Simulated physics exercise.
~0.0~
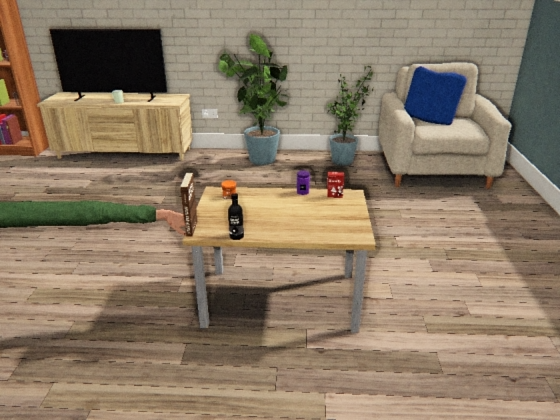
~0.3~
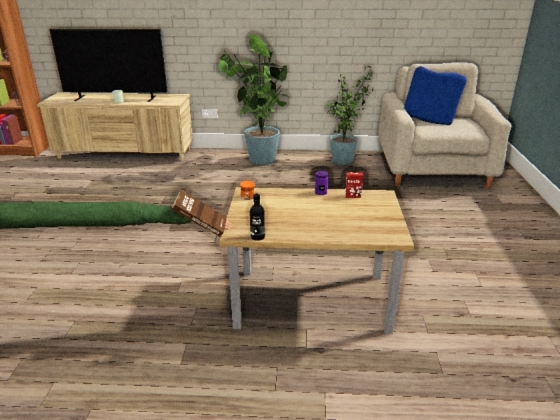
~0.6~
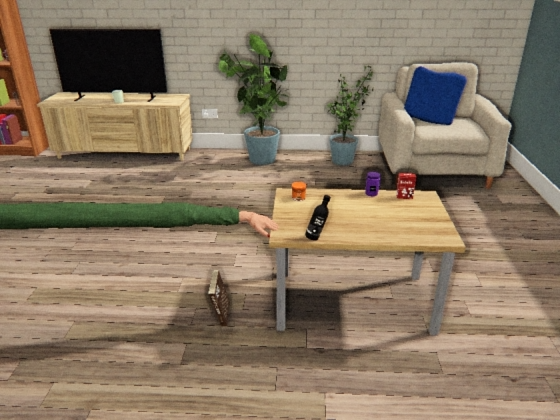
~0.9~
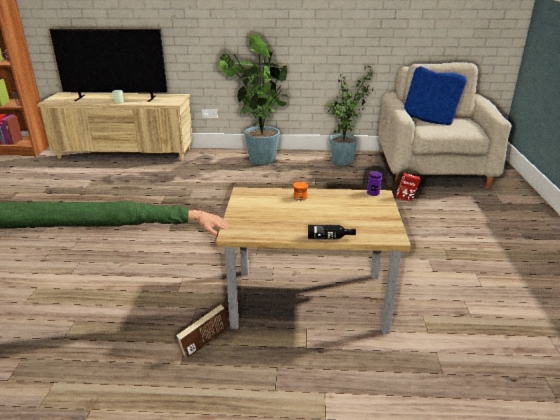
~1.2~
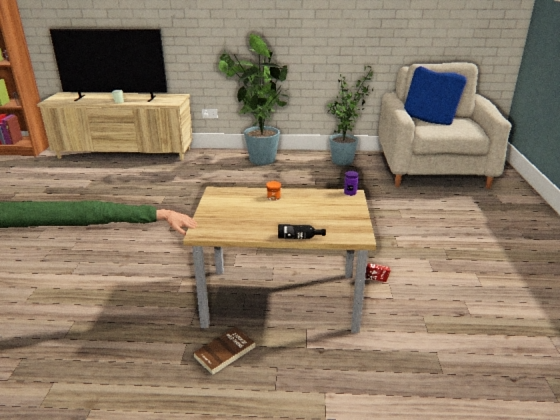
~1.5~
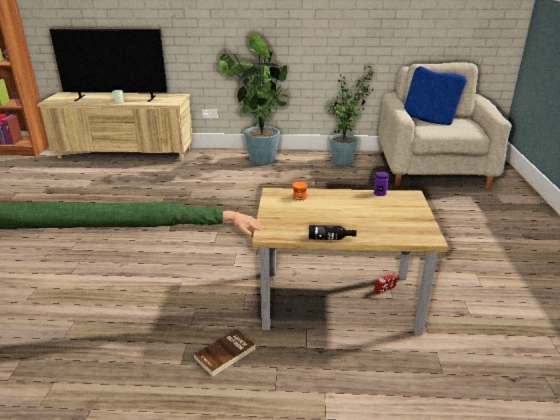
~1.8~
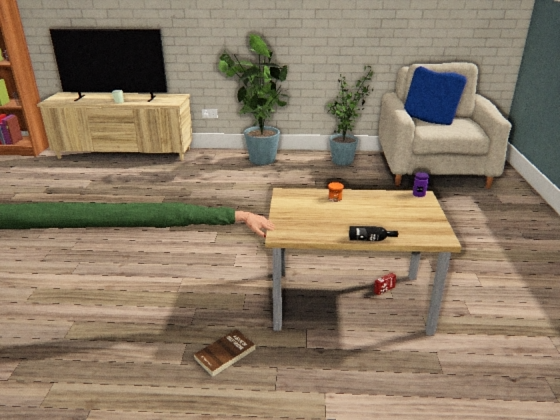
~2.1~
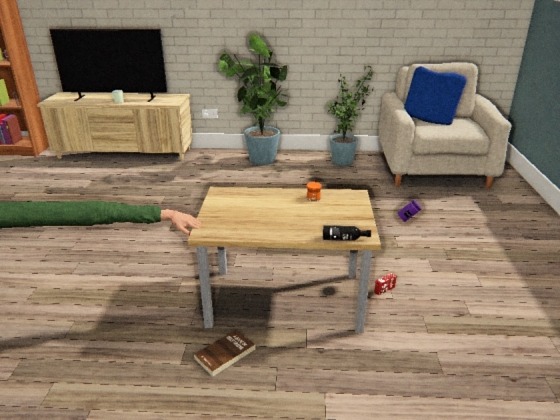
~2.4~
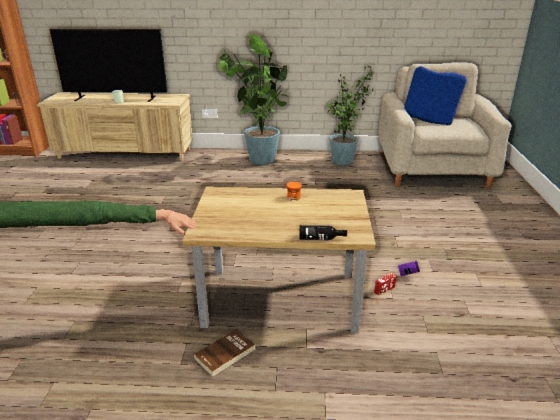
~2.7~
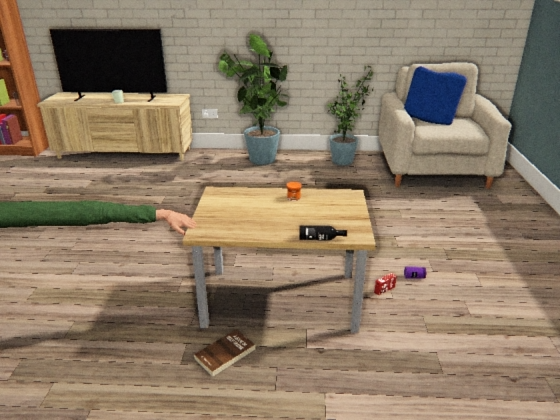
Hand jerking wooden table right and left, sending book, red packet and purple jar to floor, bottle toppling, orange tin staying on.
